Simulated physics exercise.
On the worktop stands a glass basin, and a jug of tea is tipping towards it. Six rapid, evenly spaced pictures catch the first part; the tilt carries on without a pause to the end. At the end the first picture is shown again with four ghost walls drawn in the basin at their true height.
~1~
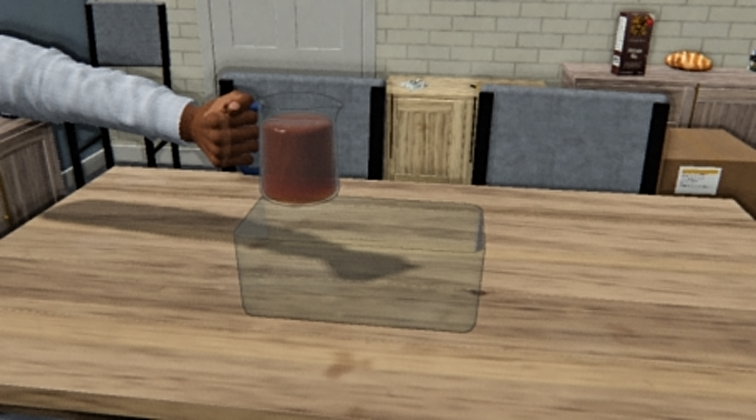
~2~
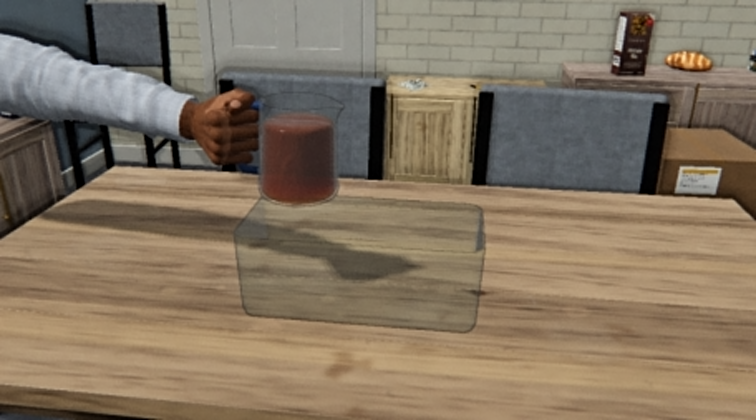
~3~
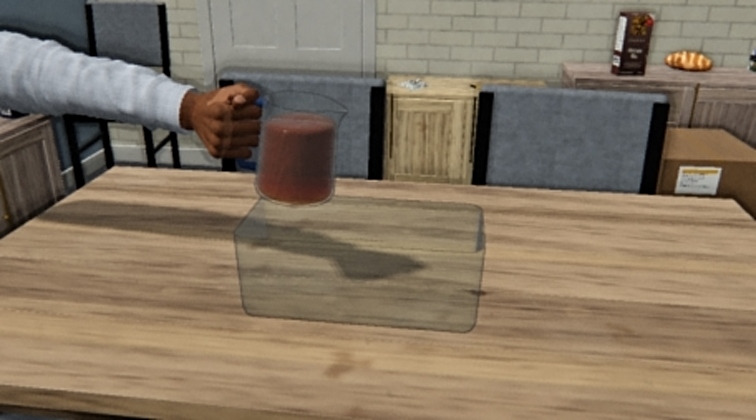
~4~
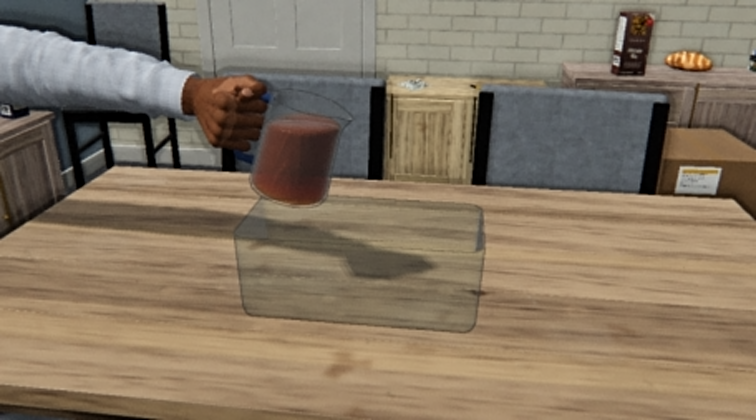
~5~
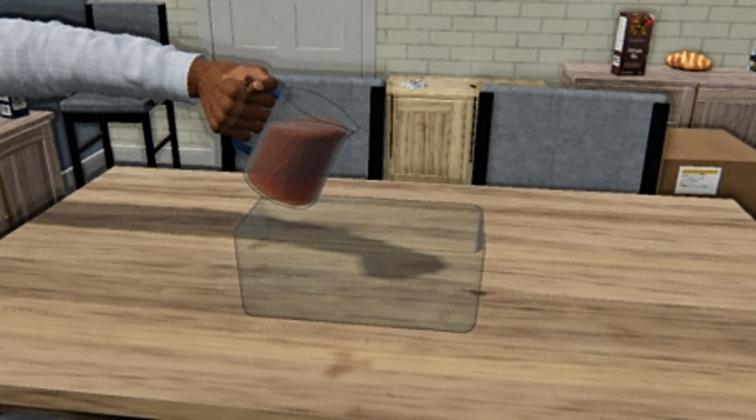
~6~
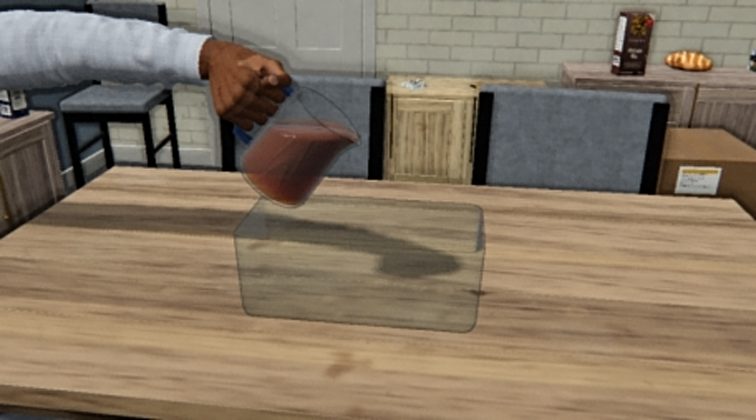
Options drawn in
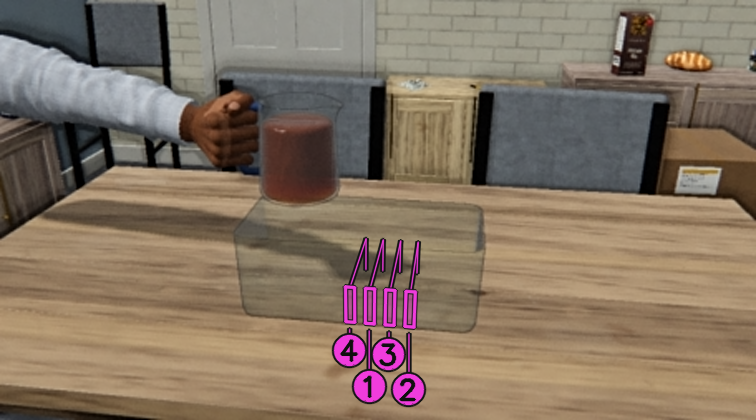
At first, a hand at the left holds a clear jug of reddish-brown liquid upright above an empty glass basin on a wooden table. The hand then rises slightly and tilts the jug steadily to the right, and the liquid shifts towards the lip, with none leaving the jug.
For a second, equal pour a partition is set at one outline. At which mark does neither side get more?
I would pick slot 3.
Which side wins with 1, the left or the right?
More ends on the right.
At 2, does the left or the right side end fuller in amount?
The left side.
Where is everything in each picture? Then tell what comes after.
The first picture shows upright, lip at (341, 105); basin from (244, 311) to (476, 329); nothing has left yet.
The second picture shows upright, lip at (343, 106); nothing has left yet.
The third picture shows tipped about 7°, lip at (347, 111); nothing has left yet.
The fourth picture shows tipped about 15°, lip at (352, 119); nothing has left yet.
The fifth picture shows tipped about 26°, lip at (357, 130); nothing has left yet.
The sixth picture shows tipped about 39°, lip at (360, 143); nothing has left yet.
On the marked copy, 1 at (369, 330); 2 at (408, 333); 3 at (388, 332); 4 at (349, 328).
With 1, about 8 % ends left of the wall and 91 % right of it.
With 2, about 95 % ends left of the wall and 3 % right of it.
With 3, about 42 % ends left of the wall and 57 % right of it.
With 4, about 2 % ends left of the wall and 97 % right of it.
